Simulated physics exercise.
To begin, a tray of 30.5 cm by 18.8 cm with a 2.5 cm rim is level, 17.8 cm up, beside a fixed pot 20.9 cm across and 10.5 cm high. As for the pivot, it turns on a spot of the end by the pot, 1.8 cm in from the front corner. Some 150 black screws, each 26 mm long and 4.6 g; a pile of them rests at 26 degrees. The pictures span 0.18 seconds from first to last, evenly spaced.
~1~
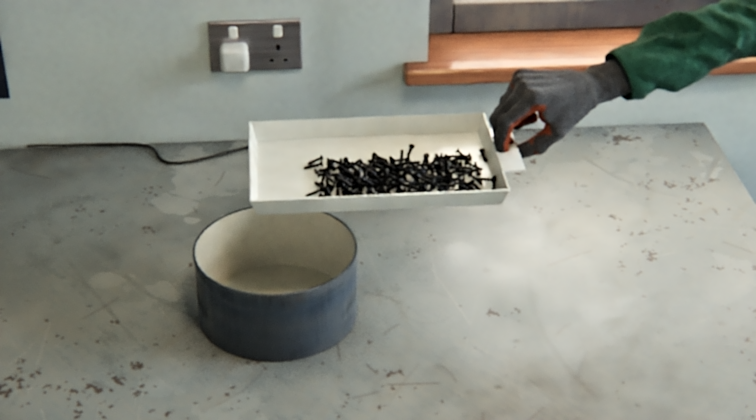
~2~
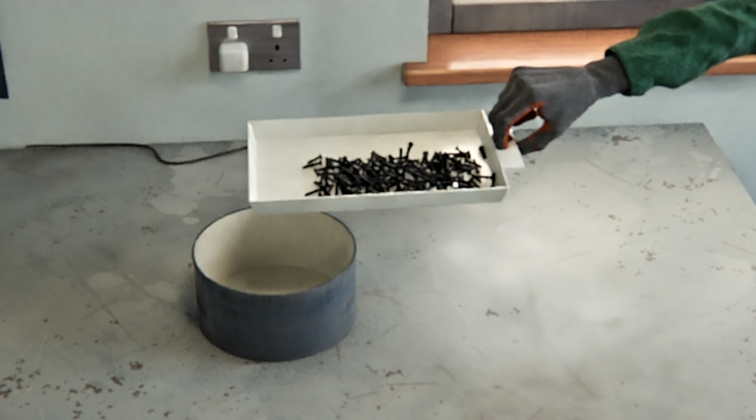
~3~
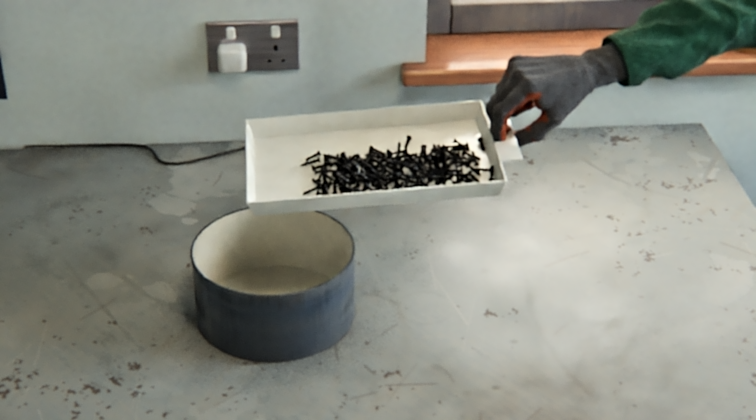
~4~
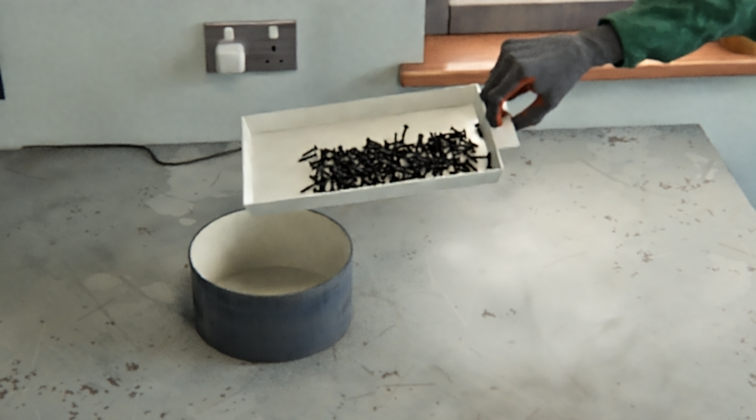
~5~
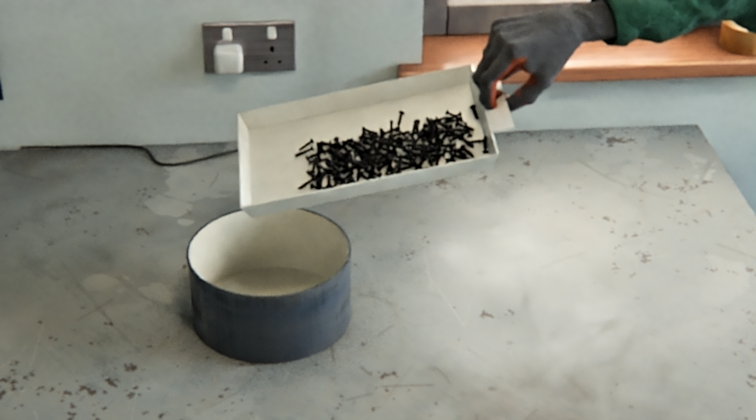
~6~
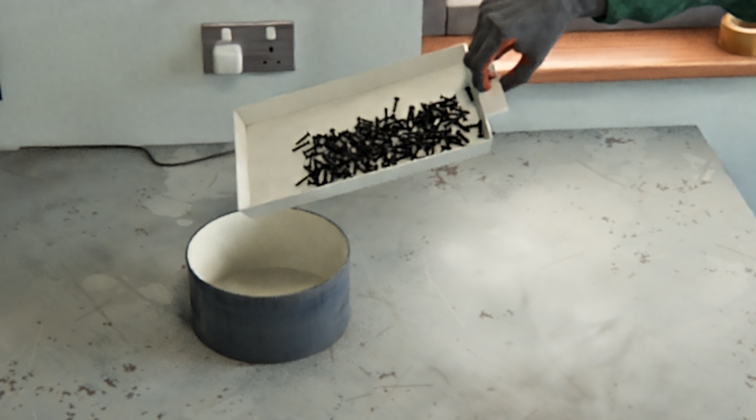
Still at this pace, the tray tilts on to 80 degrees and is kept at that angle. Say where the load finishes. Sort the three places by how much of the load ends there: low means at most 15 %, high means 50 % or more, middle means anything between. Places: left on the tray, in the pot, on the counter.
Left on the tray - low, pot - middle, counter - high.
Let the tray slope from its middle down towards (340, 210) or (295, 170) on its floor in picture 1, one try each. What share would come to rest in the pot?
40 and 25 %.
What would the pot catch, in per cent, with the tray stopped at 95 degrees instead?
It would land at about 25 percent.
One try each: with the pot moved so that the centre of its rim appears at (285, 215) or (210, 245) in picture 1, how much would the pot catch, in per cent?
Roughly 0 per cent, then 80 per cent.
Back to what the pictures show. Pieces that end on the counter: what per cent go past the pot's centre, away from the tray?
Roughly 100 per cent.
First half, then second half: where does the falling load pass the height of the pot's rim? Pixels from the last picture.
(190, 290) first, (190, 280) later, roughly.
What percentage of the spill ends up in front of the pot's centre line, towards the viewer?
100 %.
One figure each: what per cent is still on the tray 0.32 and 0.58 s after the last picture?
Close to 100 at the first time and 5 at the second.
Then, 0.19 s after the last picture, tilt 51 degrees; the tray holds 100 %, the pot 0 %.
Then, 0.32 s after the last picture, tilt 72 degrees; the tray holds 100 %, the pot 0 %.
Then, 0.58 s after the last picture, tilt 80 degrees; the tray holds 5 %, the pot 20 %.
In the end, tray 0 %, pot 25 %, counter 75 %.
